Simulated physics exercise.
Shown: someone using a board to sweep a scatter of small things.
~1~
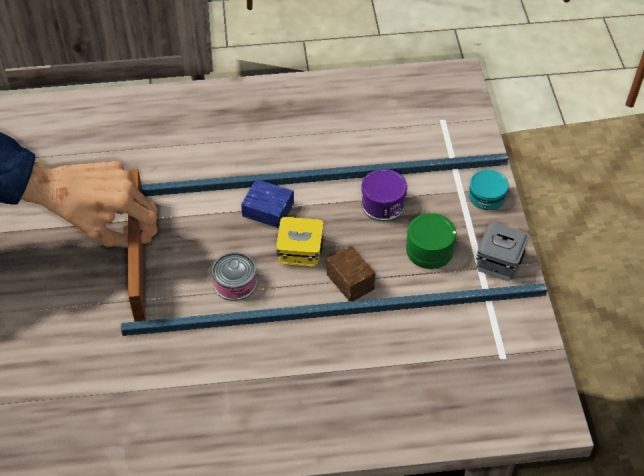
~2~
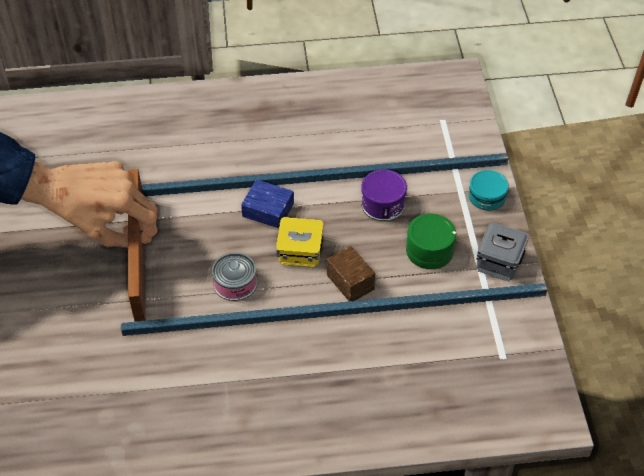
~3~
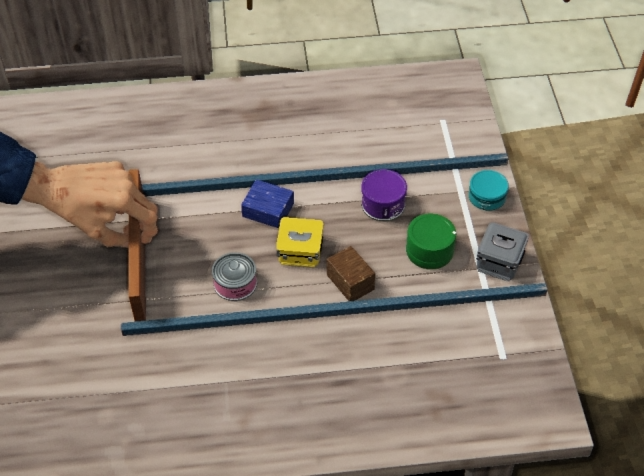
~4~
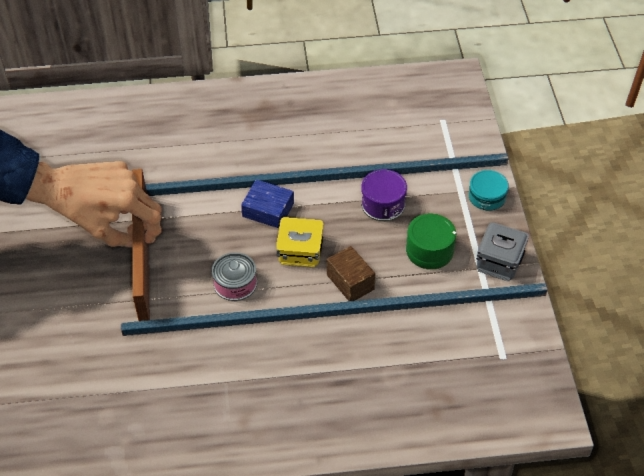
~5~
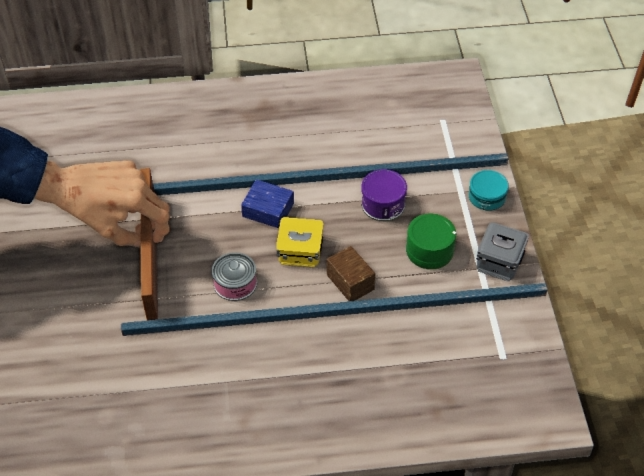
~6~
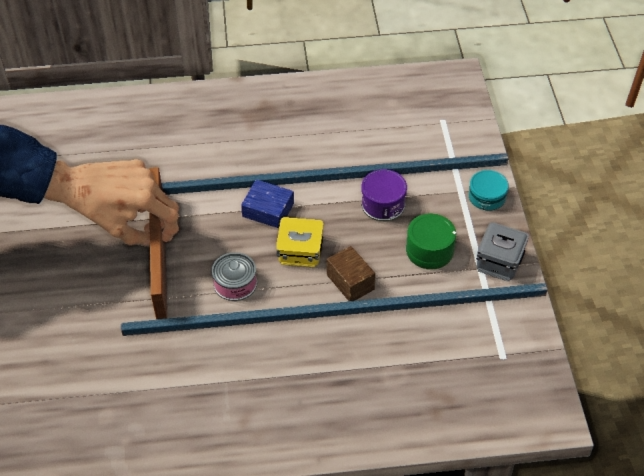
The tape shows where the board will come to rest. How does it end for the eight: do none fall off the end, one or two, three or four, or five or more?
I predict that three of them or four will leave the table.
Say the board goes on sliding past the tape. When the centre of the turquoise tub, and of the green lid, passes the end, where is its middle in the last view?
Around (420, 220), then around (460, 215).
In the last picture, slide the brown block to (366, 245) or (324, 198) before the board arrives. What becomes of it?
Well, the first time it hangs in there and the second time it hangs in there.
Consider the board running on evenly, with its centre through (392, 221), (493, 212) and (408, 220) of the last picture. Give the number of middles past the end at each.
The numbers are 0, 5 and 0.
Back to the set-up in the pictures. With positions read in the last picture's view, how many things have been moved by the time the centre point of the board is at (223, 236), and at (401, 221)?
At the first spot 1, then 8.
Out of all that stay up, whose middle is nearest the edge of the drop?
The brown block ends nearest.
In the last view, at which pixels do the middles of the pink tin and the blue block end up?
The pink tin at (499, 251), the blue block at (480, 178).
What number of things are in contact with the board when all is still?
3.
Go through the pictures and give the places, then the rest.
The first frame shows turquoise tub (488, 190); grey case (502, 252); green lid (431, 241); board (137, 244); tape (470, 229).
The second frame shows grey case (502, 252); board (137, 244).
The third frame shows green lid (431, 241); blue block (268, 204).
The fourth frame shows turquoise tub (488, 190); pink tin (235, 277).
The fifth frame shows grey case (502, 252); brown block (351, 274).
The sixth frame shows turquoise tub (488, 190); grey case (502, 252); green lid (431, 241); board (157, 242); tape (470, 229).
Soon after, none off yet; turquoise tub at rest near (488, 190); grey case at rest near (502, 252); green lid at rest near (431, 241).
In the end, the number that fall off is three or four; gone, purple pot, green lid, grey case and turquoise tub.
